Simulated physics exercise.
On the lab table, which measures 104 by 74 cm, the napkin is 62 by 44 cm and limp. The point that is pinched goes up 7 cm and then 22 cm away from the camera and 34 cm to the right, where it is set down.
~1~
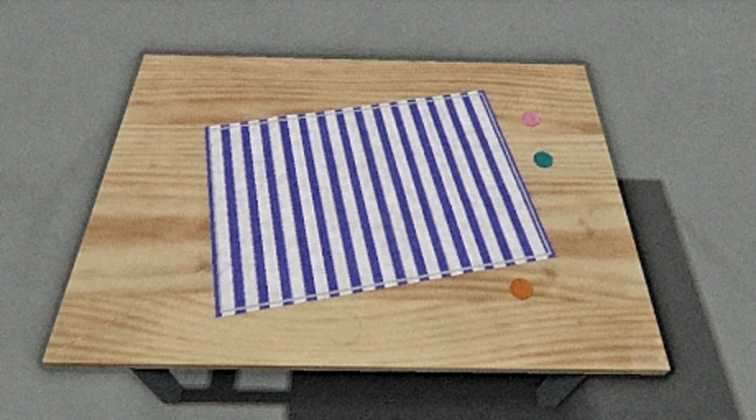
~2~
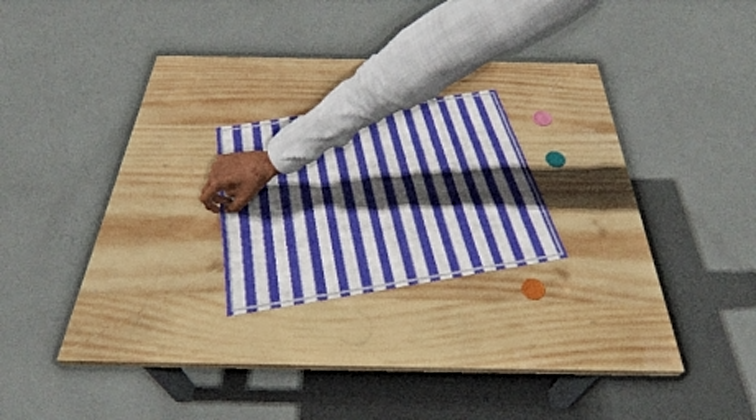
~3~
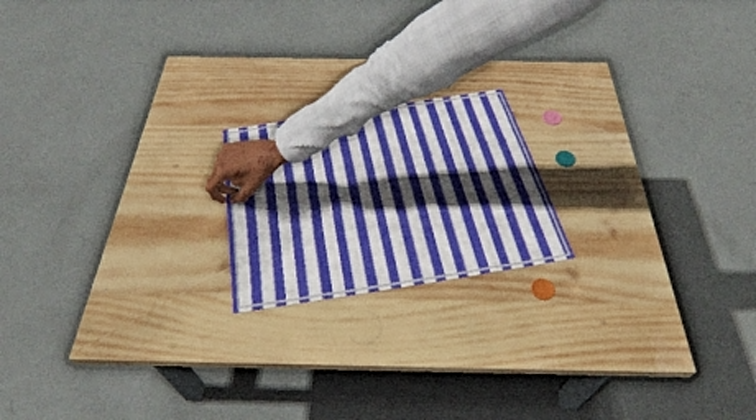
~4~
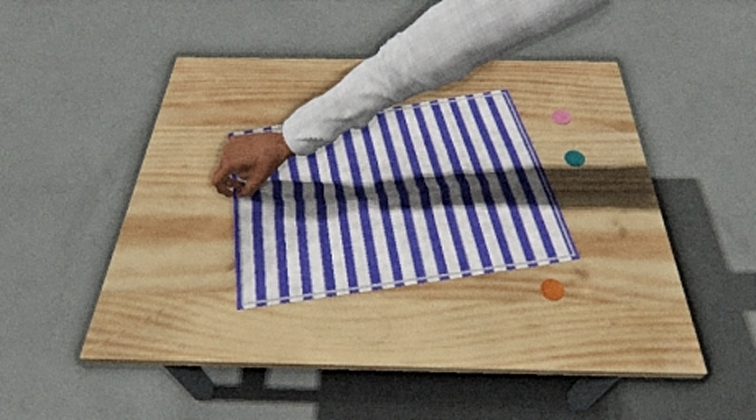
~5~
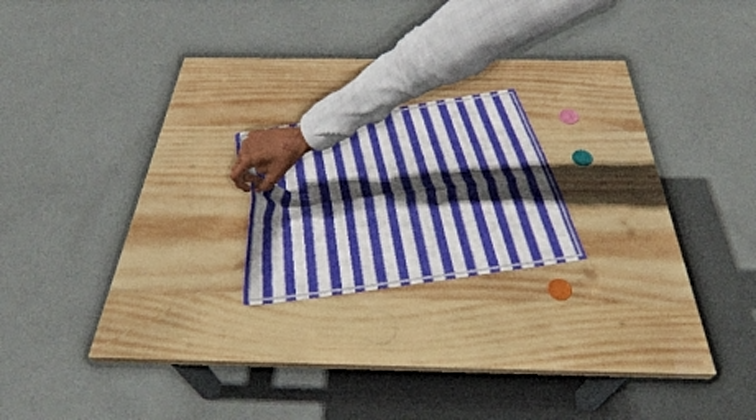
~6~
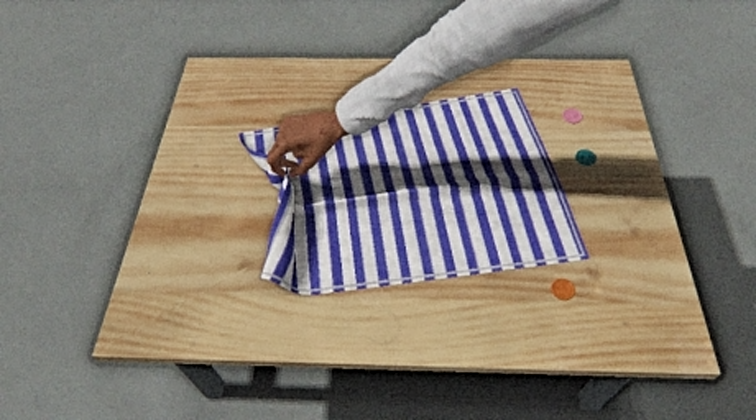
A white-sleeved arm reaches in from the upper right, grips the left edge of a blue-and-white striped napkin and draws it up and rightward, bunching that side into folds, while the view drifts slightly left. The wooden table stands on a grey floor, seen from above at an angle. Right of the napkin lie a pink lid, a teal disc and, lower, an orange button.
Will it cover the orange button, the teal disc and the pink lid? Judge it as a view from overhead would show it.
The orange button stays uncovered, the teal disc remains in the open, the pink lid remains in the open.
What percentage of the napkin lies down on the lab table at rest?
70 %.
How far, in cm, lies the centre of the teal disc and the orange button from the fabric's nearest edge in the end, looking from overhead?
The first ends up roughly 6 cm from the closest hem, the second roughly 5 cm.
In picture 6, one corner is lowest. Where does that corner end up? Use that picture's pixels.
I'd say it ends up somewhere about (398, 183).
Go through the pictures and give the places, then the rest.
The first picture shows orange button (522, 288); teal disc (544, 159); pink lid (530, 118); napkin corners (217, 318) (205, 129) (483, 91) (555, 258); highest point 0 cm, lowest 0 cm.
The second picture shows napkin corners (228, 317) (217, 129); grip (221, 208); highest point 2 cm, lowest 0 cm.
The third picture shows napkin corners (234, 314) (224, 132); grip (227, 198); highest point 5 cm, lowest 0 cm.
The fourth picture shows napkin corners (238, 310) (229, 135); grip (233, 192); highest point 7 cm, lowest 0 cm.
The fifth picture shows napkin corners (244, 304) (236, 135); grip (251, 187); highest point 7 cm, lowest 0 cm.
The sixth picture shows napkin corners (262, 280) (239, 134) (517, 90) (589, 260); grip (286, 172); highest point 8 cm, lowest 0 cm.
Next, 70 % of it is down, spanning 60 by 48 cm, above no small thing.
Then, 65 % of it is down, spanning 51 by 44 cm, above no small thing.
After that, 65 % of it is down, spanning 50 by 44 cm, above no small thing.
Later, 65 % of it is down, spanning 50 by 44 cm, above no small thing.
At the end, 70 % of it is down, spanning 50 by 44 cm, above no small thing.
